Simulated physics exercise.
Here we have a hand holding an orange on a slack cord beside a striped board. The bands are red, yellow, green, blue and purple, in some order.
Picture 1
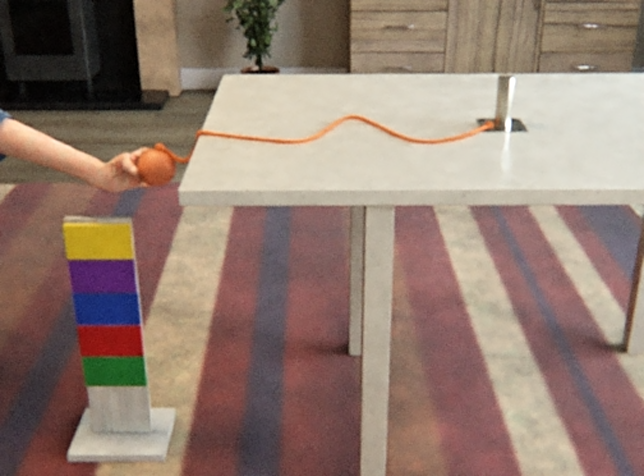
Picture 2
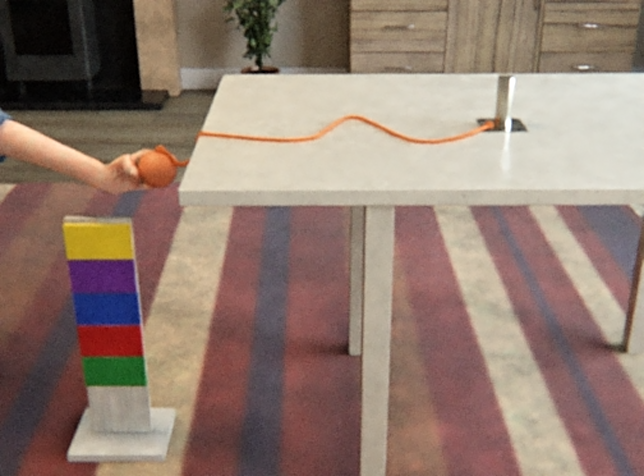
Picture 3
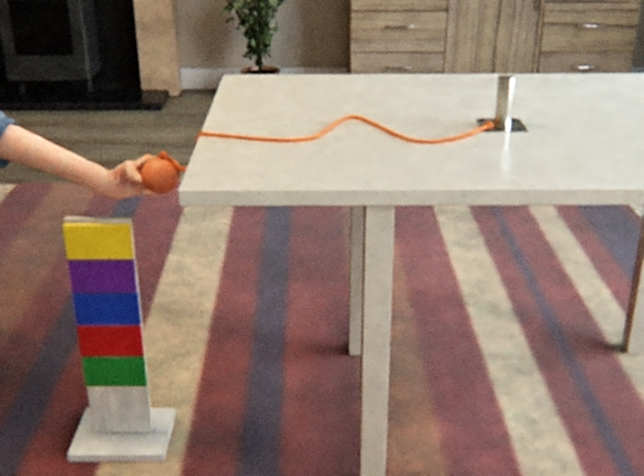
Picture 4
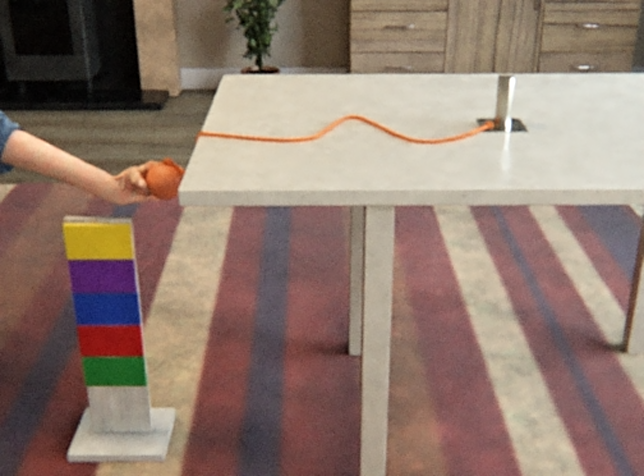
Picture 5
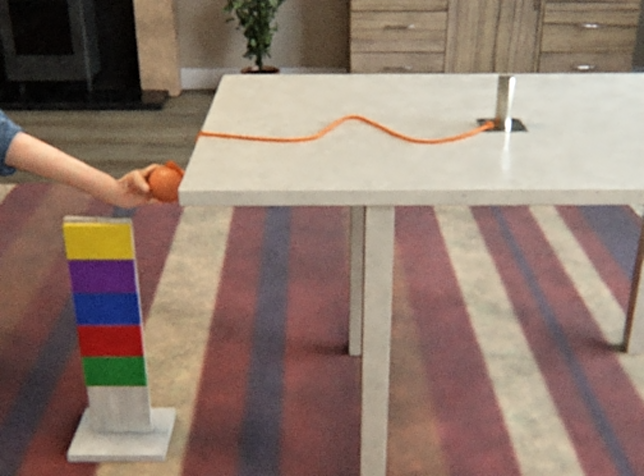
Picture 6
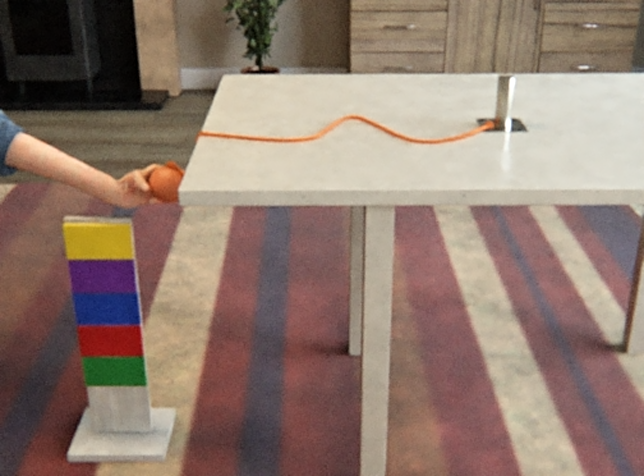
The clip opens on a hand holding an orange ball beside the left edge of a pale table, with a slack orange cord lying across the tabletop and a striped board standing below. The hand moves the ball slightly right and down, close against the table's edge, while the cord barely changes.
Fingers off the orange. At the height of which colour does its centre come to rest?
Its centre hangs level with the blue band.
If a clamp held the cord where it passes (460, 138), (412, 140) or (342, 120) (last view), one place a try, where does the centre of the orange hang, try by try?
In that order: (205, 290), (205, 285) and (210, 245).
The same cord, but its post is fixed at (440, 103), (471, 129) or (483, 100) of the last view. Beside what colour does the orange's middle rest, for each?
Taking them in turn: Red; red; blue.
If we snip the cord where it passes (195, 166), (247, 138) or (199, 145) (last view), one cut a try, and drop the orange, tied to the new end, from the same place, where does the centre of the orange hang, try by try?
About (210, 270), (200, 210) and (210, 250).
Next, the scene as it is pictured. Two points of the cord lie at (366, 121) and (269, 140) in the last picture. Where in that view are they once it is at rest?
Near (307, 131) and (200, 175).
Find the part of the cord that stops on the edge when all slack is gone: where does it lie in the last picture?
The one at (307, 139).
Soon after, orange near (212, 287); level with purple.
After that, orange near (208, 320); level with blue.
In the end, orange near (207, 319); level with blue. Its middle rests at the blue band.
